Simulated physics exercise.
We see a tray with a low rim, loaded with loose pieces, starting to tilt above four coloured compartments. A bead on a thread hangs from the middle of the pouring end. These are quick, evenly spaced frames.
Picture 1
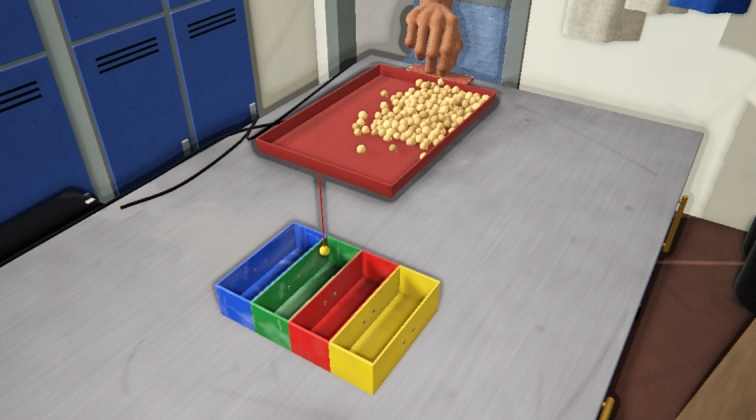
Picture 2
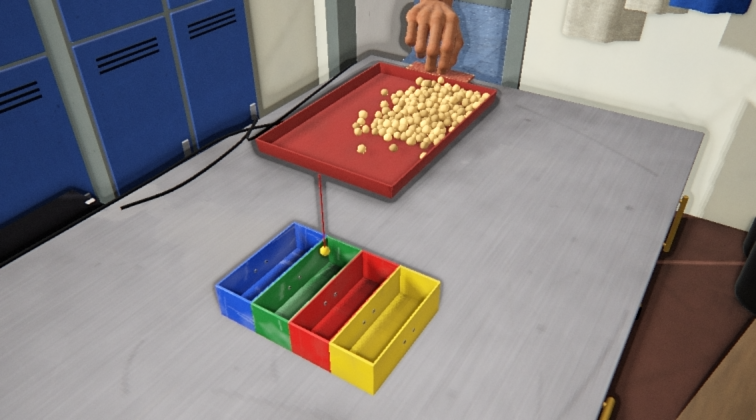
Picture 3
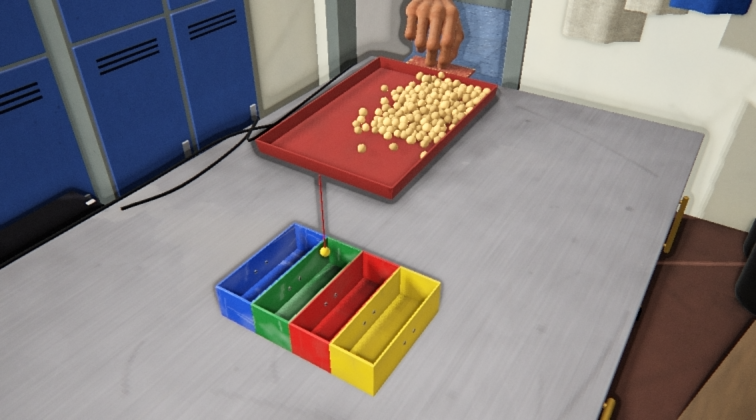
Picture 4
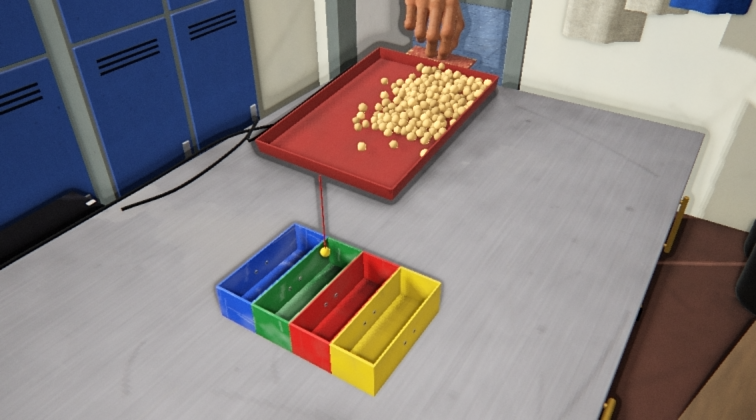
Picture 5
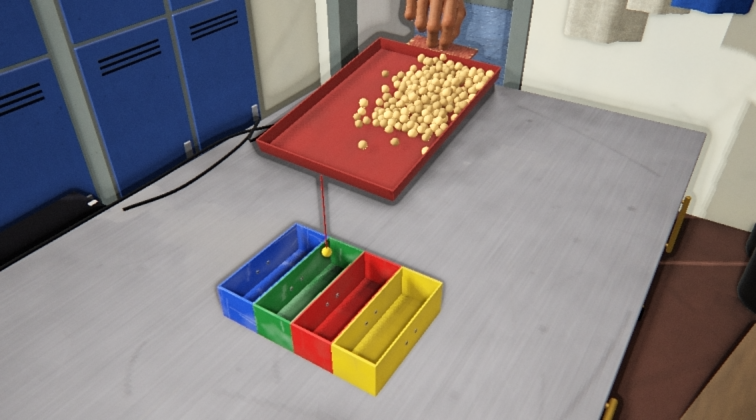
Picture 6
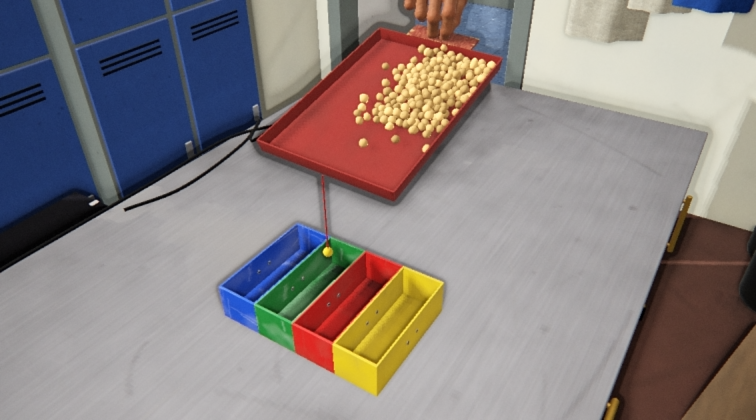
A red tray of small round pieces tilts slightly as a hand raises its far end.
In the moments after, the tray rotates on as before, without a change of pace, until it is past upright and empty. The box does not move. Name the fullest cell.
The red cell gets the most.
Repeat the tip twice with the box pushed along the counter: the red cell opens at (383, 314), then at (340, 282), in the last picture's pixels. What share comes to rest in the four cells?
Near 90 % and 90 %.
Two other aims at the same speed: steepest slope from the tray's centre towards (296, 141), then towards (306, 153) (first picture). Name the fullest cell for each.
First blue, then the cell in blue.
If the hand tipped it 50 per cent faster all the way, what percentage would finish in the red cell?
Some 40 per cent.
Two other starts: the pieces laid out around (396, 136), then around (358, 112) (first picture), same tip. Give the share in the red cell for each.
Roughly 40 per cent, and 30 per cent.
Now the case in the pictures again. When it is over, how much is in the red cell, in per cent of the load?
Roughly 40 in a hundred.
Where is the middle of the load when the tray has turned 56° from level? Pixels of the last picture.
Roughly at (365, 146).
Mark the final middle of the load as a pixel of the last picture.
Near (335, 330).
Just after the last frame, tray tipped steeply; almost all on the tray; just a few in the red cell; just a few in the green cell; just a few in the yellow cell; just a few falling or outside the box.
A moment on, tray tipped right over; the larger part on the tray; about a tenth in the yellow cell; about a tenth in the green cell; just a few in the red cell; just a few falling or outside the box.
Further on, tray tipped past a quarter turn; roughly half in the red cell; roughly a quarter in the yellow cell; roughly a quarter in the green cell; about a tenth in the blue cell; just a few falling or outside the box.
When it is over, tray tipped past a quarter turn; roughly half in the red cell; roughly a quarter in the yellow cell; roughly a quarter in the green cell; about a tenth in the blue cell; just a few outside the box.
